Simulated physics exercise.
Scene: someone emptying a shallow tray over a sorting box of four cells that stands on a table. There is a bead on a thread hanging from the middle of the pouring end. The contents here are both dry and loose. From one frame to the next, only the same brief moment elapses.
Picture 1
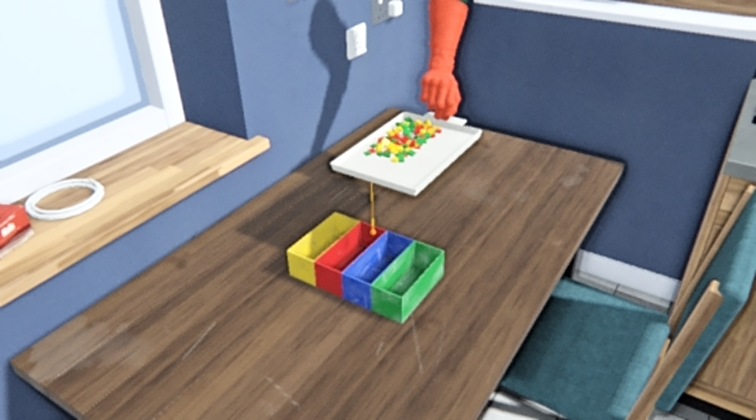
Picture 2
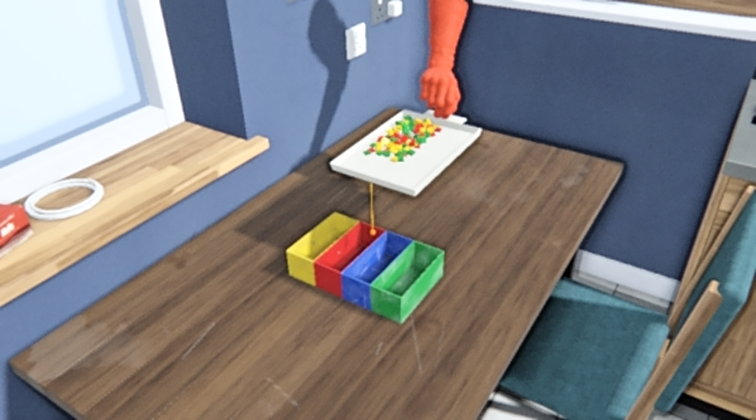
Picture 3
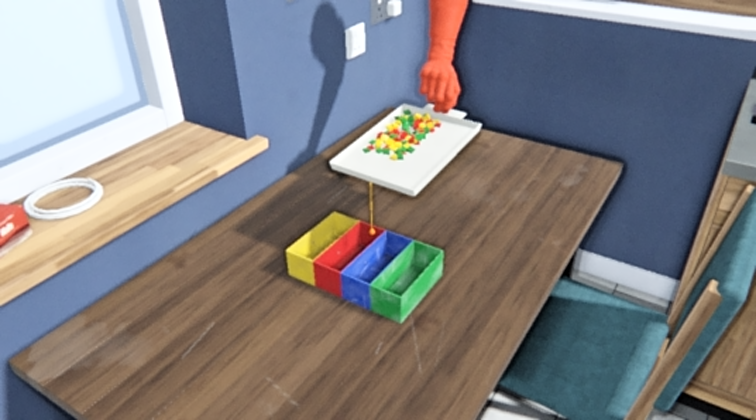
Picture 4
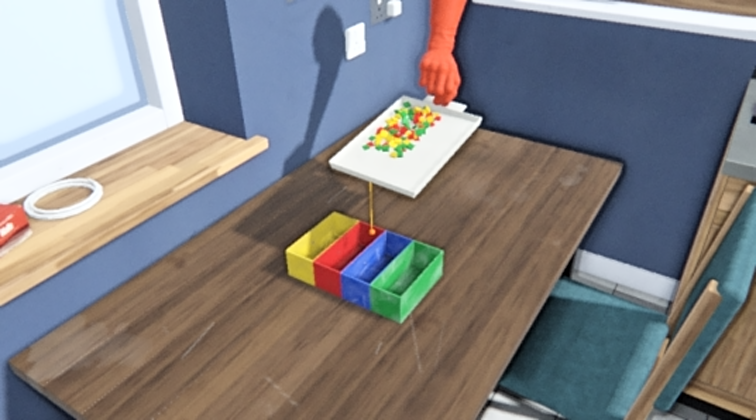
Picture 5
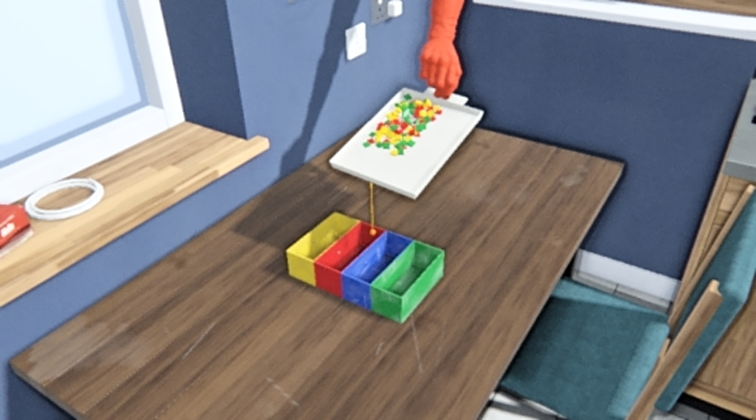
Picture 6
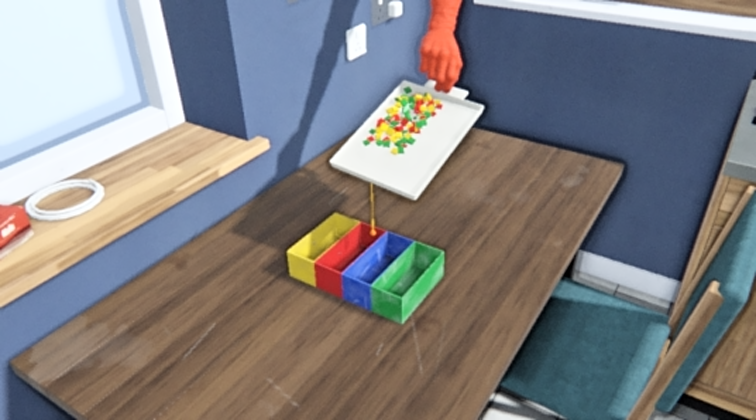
A red-gloved hand slowly raised the back of a white tray of small colourful pieces, steepening it and dipping its right front corner slightly, above a box with yellow, red, blue and green cells.
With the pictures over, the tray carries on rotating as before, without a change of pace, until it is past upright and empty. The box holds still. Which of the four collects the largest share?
The green one.
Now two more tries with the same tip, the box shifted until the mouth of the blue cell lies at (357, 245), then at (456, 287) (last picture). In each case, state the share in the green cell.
40 %, 0 %.
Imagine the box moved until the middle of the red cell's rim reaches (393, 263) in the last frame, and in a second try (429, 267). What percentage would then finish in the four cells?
You'd get near 100 percent first and near 80 percent next.
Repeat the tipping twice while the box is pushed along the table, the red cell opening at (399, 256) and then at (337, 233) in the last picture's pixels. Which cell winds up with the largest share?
First try: That red cell; second try: The green one.
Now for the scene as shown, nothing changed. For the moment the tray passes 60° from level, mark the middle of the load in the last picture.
I'd mark it close to (400, 181).
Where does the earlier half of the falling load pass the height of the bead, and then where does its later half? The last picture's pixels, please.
I'd place the first part at (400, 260) and the rest at (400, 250).
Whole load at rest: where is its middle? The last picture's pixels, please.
Close to (399, 287), more or less.
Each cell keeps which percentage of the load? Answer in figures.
Looks like the yellow cell ends near 0 %, the red cell near 10 %, the blue cell near 30 %, and the green cell near 50 %.
Soon after the last picture, tray tipped steeply; most on the tray; a small part falling or outside the box.
A little later, tray tipped right over; about a third on the tray; about a third in the green cell; a small part in the blue cell; a stray few in the red cell; a small part falling or outside the box.
Later still, tray tipped past a quarter turn; about half in the green cell; about a third in the blue cell; a small part in the red cell; a small part falling or outside the box.
At rest, tray tipped past a quarter turn; about half in the green cell; about a third in the blue cell; a small part in the red cell; none in the yellow cell; a small part outside the box.
